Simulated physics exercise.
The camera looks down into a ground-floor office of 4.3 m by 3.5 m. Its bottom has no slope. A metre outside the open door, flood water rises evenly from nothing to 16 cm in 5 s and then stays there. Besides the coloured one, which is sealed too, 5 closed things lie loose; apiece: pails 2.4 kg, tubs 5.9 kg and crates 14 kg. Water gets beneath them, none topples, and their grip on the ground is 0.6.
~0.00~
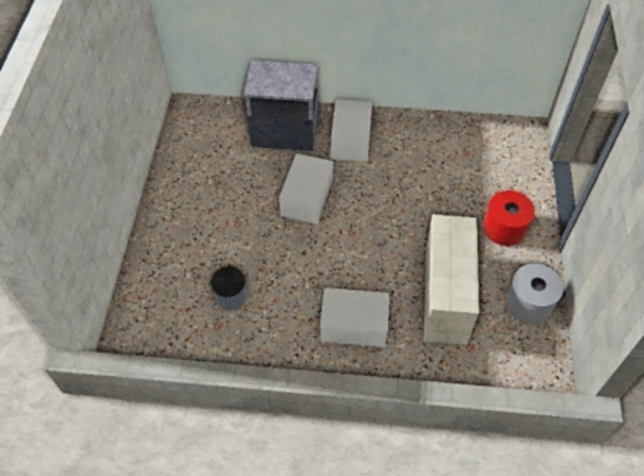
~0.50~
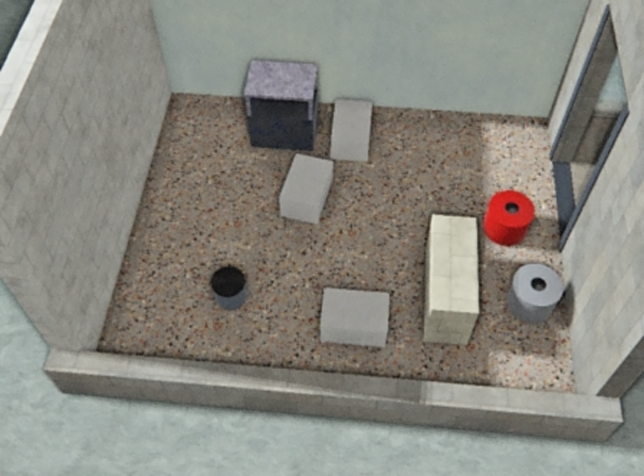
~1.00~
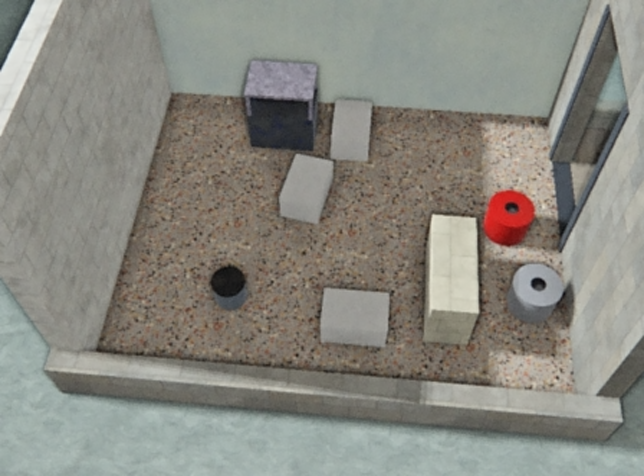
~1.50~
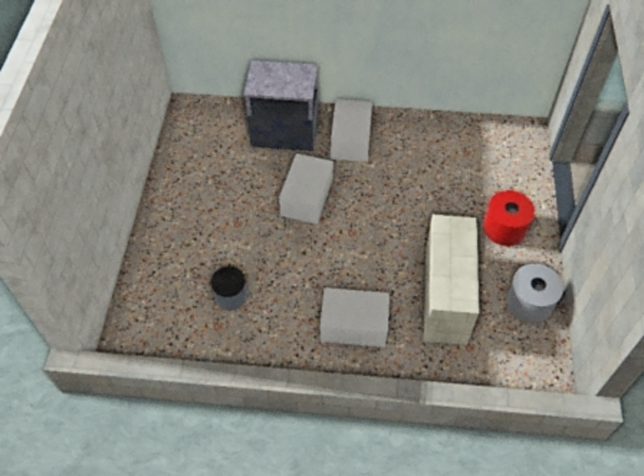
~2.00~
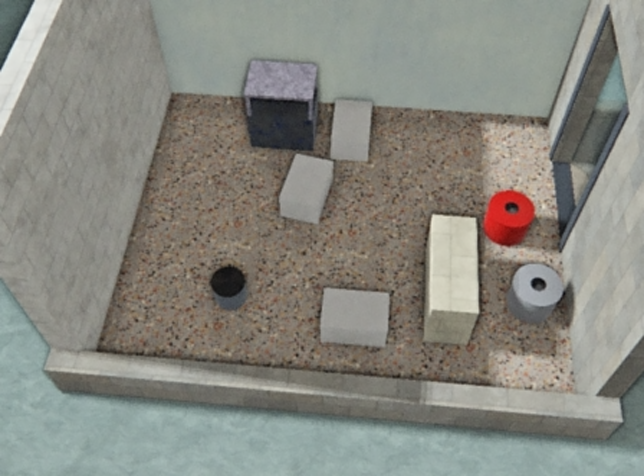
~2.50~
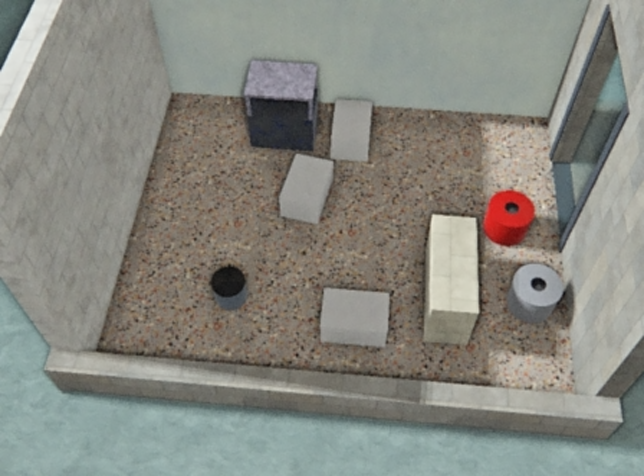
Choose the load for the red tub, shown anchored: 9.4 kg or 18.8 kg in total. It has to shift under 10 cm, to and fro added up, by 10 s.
Verdict: Only the larger load is enough.
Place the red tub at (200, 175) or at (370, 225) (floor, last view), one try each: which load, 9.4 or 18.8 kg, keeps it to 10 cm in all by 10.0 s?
In turn: The smaller is enough; only the larger holds.
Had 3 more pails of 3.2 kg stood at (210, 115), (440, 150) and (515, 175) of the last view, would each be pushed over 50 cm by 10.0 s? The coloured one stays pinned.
In turn: Under, more, more.
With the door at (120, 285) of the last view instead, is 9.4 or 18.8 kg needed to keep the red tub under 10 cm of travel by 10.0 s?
Then the lower weight is enough.
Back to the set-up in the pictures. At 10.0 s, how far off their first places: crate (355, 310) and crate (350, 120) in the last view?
In that order: 0 cm, 30 cm.
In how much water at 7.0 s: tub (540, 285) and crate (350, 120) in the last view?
Roughly 3 and 6 cm.
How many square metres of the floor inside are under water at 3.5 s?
About 1.0 m2.
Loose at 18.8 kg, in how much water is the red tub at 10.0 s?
Roughly 6 cm.
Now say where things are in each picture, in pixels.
The red tub at (512, 208), on the bottom; water covers 0.0 m2; 0 of 6 have shifted, in the first frame.
The red tub at (512, 208), on the bottom; water covers 0.0 m2; 0 of 6 have shifted, in the second frame.
The red tub at (512, 208) rests on the ground; 0.0 m2 under water; 0 of 6 have shifted, in the third frame.
The red tub at (512, 208), on the bottom; 0.0 m2 under water; 0 of 6 have shifted, in the fourth frame.
The red tub at (512, 208), on the bottom; water covers 0.0 m2; 0 of 6 have shifted, in the fifth frame.
The red tub at (512, 208), on the bottom; 0.0 m2 under water; 0 of 6 have shifted, in the sixth frame.
After 3.5 s the red tub would be 0 cm from its start with 9.4 kg and 0 cm from its start with 18.8 kg; 2 cm of water round it then.
After 4.5 s the red tub would be 5 cm from its start with 9.4 kg and 0 cm from its start with 18.8 kg; 4 cm of water round it then.
After 7.0 s the red tub would be 90 cm from its start with 9.4 kg and 0 cm from its start with 18.8 kg; 6 cm of water round it then.
After 10.0 s the red tub would be 214 cm from its start with 9.4 kg and 0 cm from its start with 18.8 kg; 6 cm of water round it then.
